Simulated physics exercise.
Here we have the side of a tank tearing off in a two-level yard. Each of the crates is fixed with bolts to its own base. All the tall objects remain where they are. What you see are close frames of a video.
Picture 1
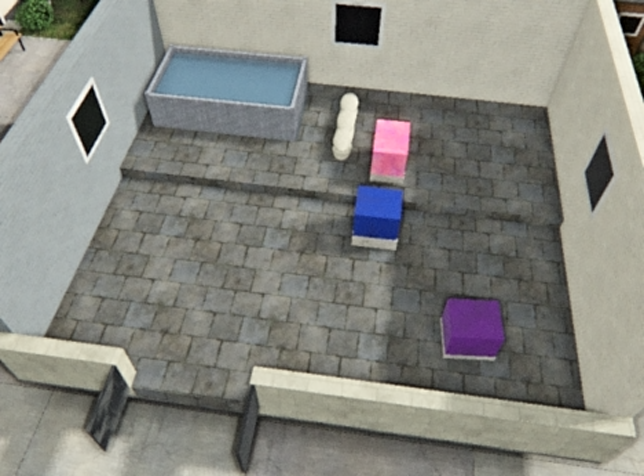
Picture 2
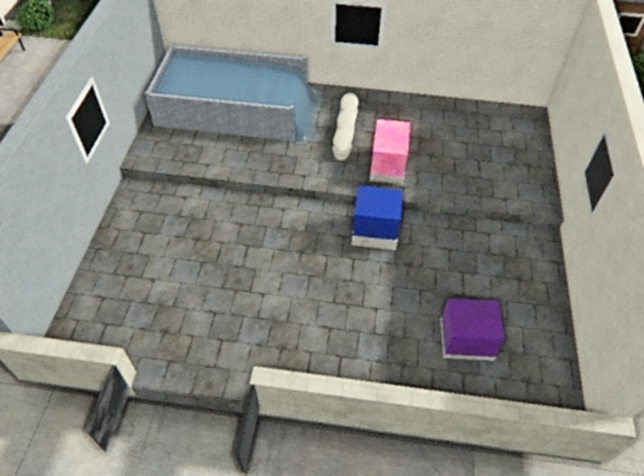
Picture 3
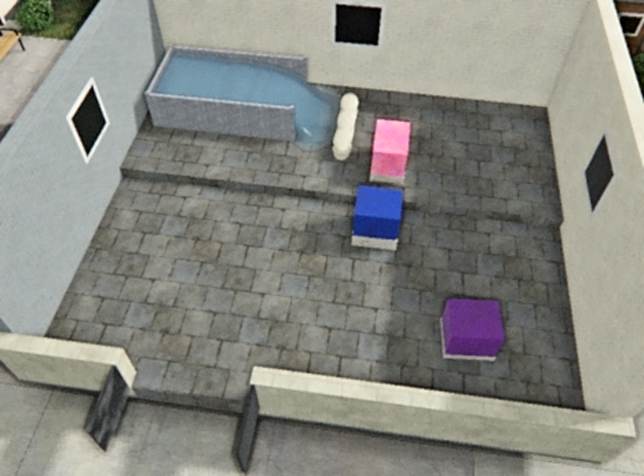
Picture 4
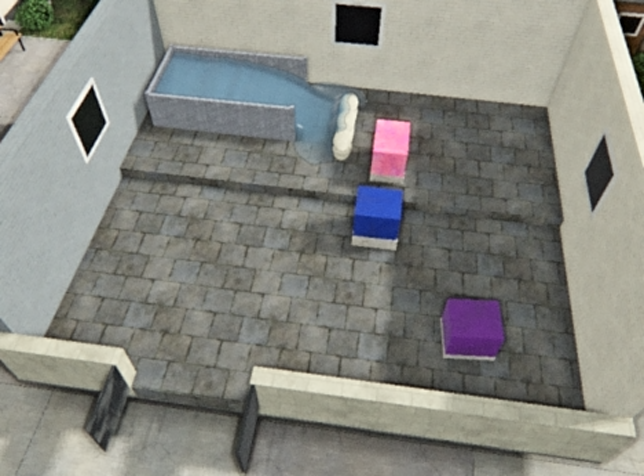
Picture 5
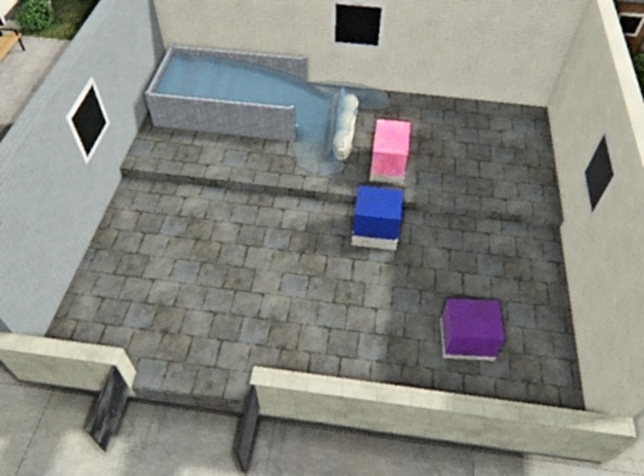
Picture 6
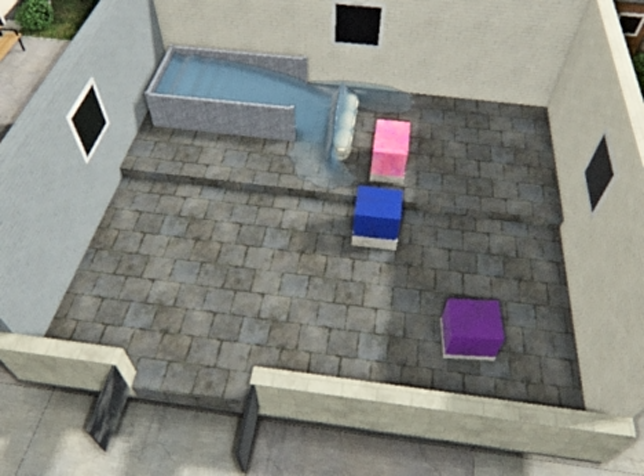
In a walled, two-level paved yard, an open tank full of water stands in the back left corner, near a white rounded barrier and pink, blue and purple blocks. The tank's right side gives way and water pours onto the upper level, reaches the barrier, then spreads around its ends toward the right.
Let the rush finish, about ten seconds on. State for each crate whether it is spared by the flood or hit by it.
The purple crate is hit; the pink crate is spared; the blue crate is spared.
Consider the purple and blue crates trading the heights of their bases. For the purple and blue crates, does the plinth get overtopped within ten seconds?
With the swap, purple avoids the flood while blue is flooded.
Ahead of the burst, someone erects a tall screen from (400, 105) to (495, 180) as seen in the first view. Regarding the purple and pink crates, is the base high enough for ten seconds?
One by one: Purple crate is soaked; pink crate takes water.
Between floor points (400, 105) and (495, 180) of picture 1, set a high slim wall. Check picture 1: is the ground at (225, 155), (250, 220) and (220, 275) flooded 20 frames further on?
The first point comes out unwetted, the next inundated, the last inundated.
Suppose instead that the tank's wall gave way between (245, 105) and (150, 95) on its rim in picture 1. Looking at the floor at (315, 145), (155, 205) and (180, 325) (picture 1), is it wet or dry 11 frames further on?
Point by point: Unwetted, drenched, drenched.
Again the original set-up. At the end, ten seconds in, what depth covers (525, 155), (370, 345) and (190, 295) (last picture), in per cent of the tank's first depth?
Respectively 8, 8 and 6 per cent.
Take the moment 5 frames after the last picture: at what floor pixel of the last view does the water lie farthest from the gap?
The flood front should get to about (520, 106).
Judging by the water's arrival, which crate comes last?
Easy - the purple-painted one.
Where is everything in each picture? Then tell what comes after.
The first frame shows the open tank at (229, 79) is whole and still.
In the second frame, the front is at (297, 143), out from the gap at (298, 103).
In the third frame, water pours out at (298, 105) and has run to (308, 149).
In the fourth frame, water pours out at (298, 107) and has run to (351, 87).
In the fifth frame, water pours out at (298, 107) and has run to (379, 92).
In the sixth frame, the front is at (406, 93), out from the gap at (298, 107).
A moment on, water covers 20 % of the floor; the purple crate not reached, the pink crate water round its plinth, the blue crate water round its plinth.
Next, water covers 40 % of the floor; the purple crate not reached, the pink crate water round its plinth, the blue crate water round its plinth.
Then, water covers 65 % of the floor; the purple crate not reached, the pink crate water round its plinth, the blue crate water round its plinth.
Later, water covers 85 % of the floor; the purple crate water round its plinth, the pink crate water round its plinth, the blue crate water round its plinth.
In the end, water covers 85 % of the floor; the purple crate was topped, the pink crate stayed above the water, the blue crate stayed above the water.
